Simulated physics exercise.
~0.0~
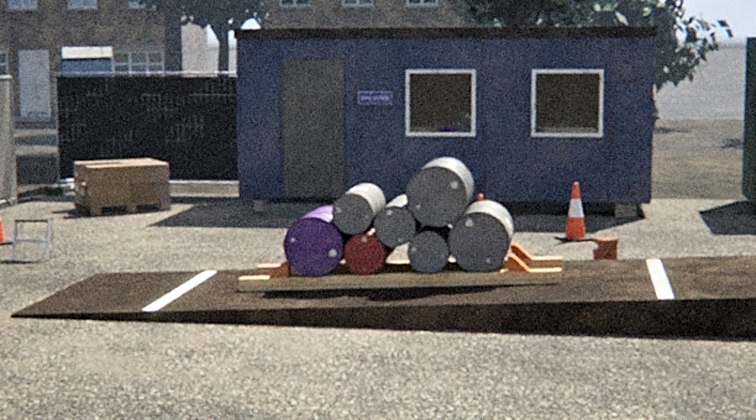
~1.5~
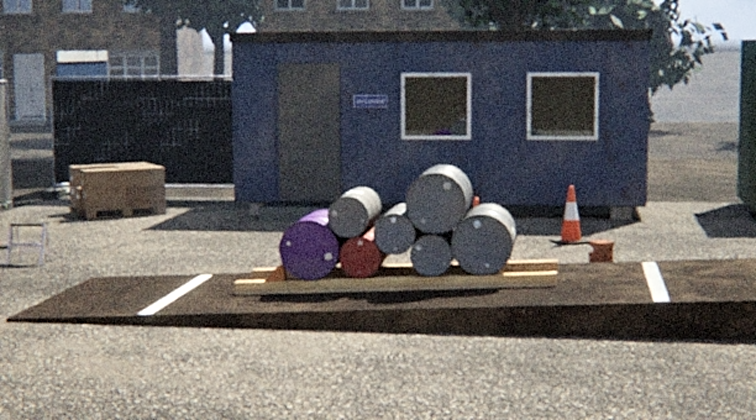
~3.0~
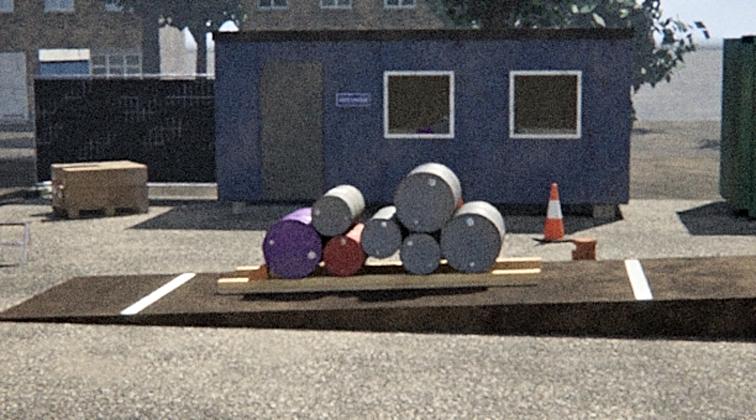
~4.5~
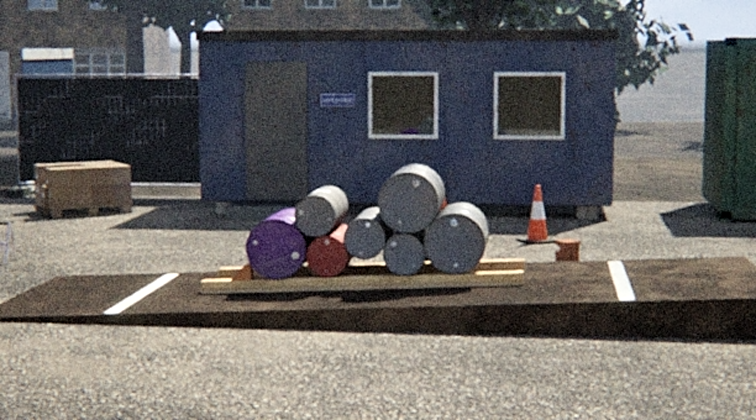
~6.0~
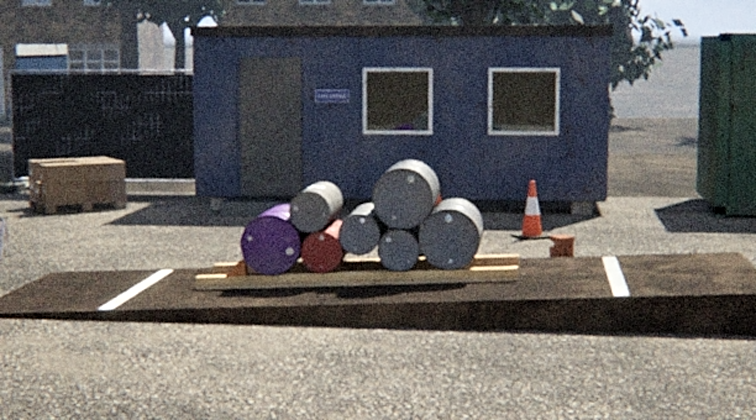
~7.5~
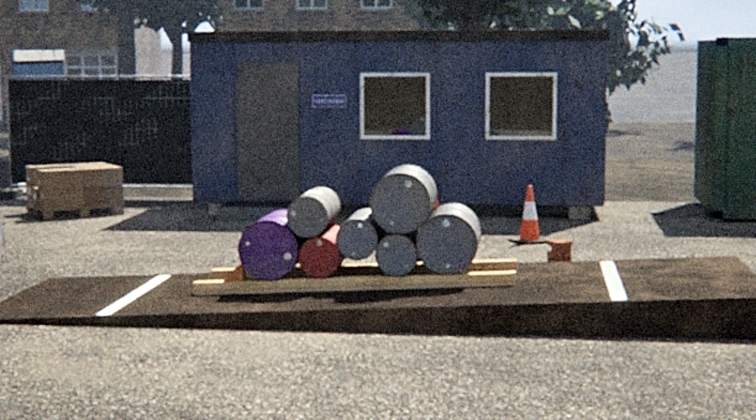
In the video, a stack of seven drums, one purple, one red and the rest grey, rests on timber bearers before a blue cabin. The orange chock on the right disappears and the camera pans slightly right, but the drums stay stacked in place to the end, between the white lines.
